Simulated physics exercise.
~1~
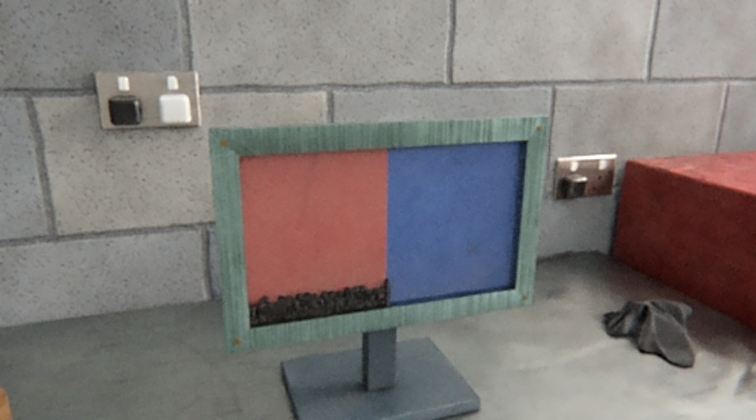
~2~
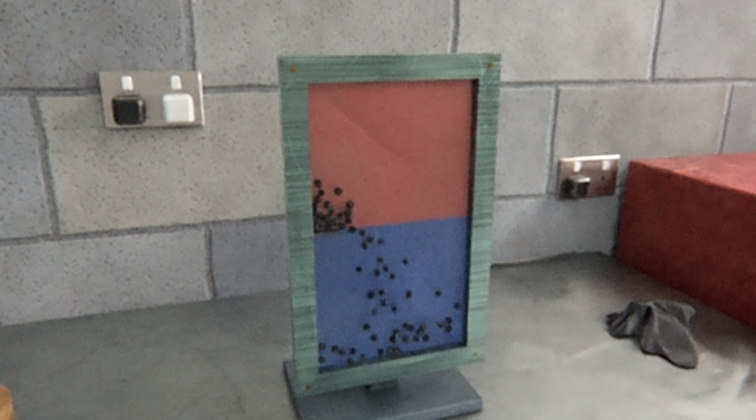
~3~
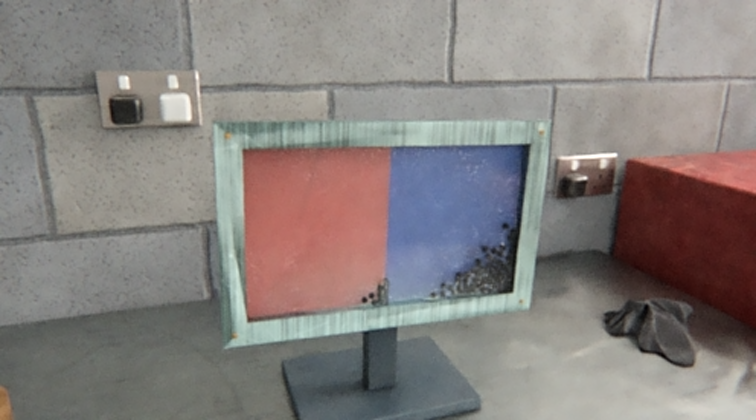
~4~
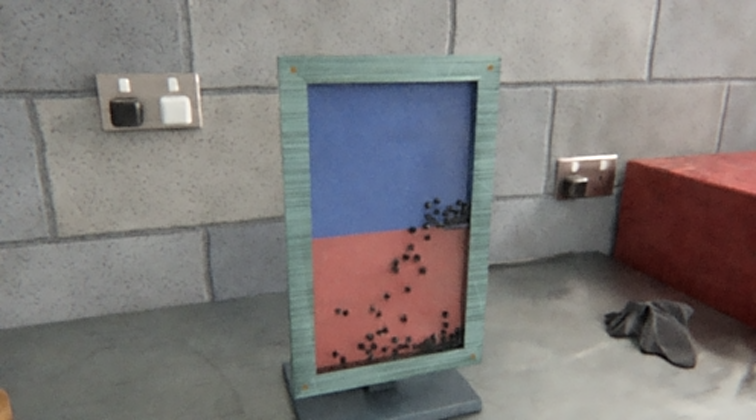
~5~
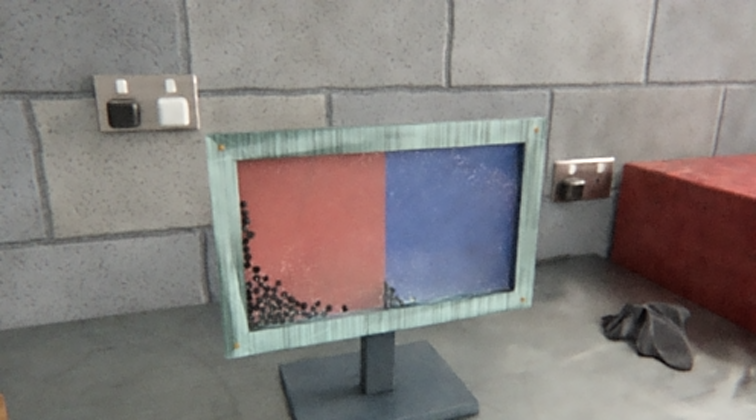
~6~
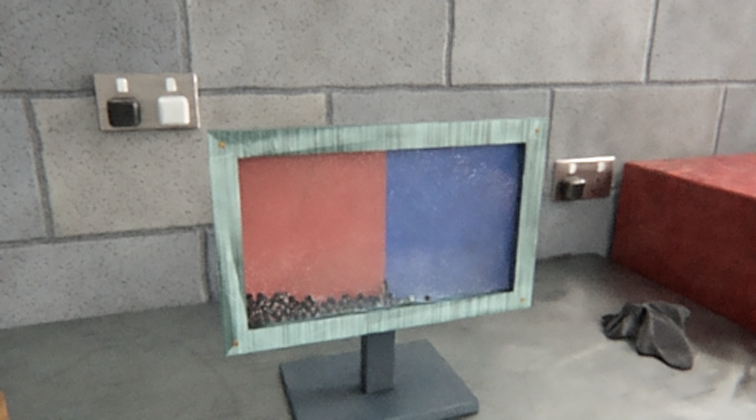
On a grey surface before a block wall with two sockets, a green-framed case on a stand holds small black beads, heaped low along the bottom of its red left half, beside a blue right half. The case turns clockwise until it stands upright with red on top, and many beads tumble into the blue. It swings back level, with most beads piled in the lower right corner. It carries on anticlockwise until blue is uppermost, and the beads spill down into the red. Finally it returns to level, and the beads slide from the left side and settle mostly along the red half's bottom, with a few in the blue.
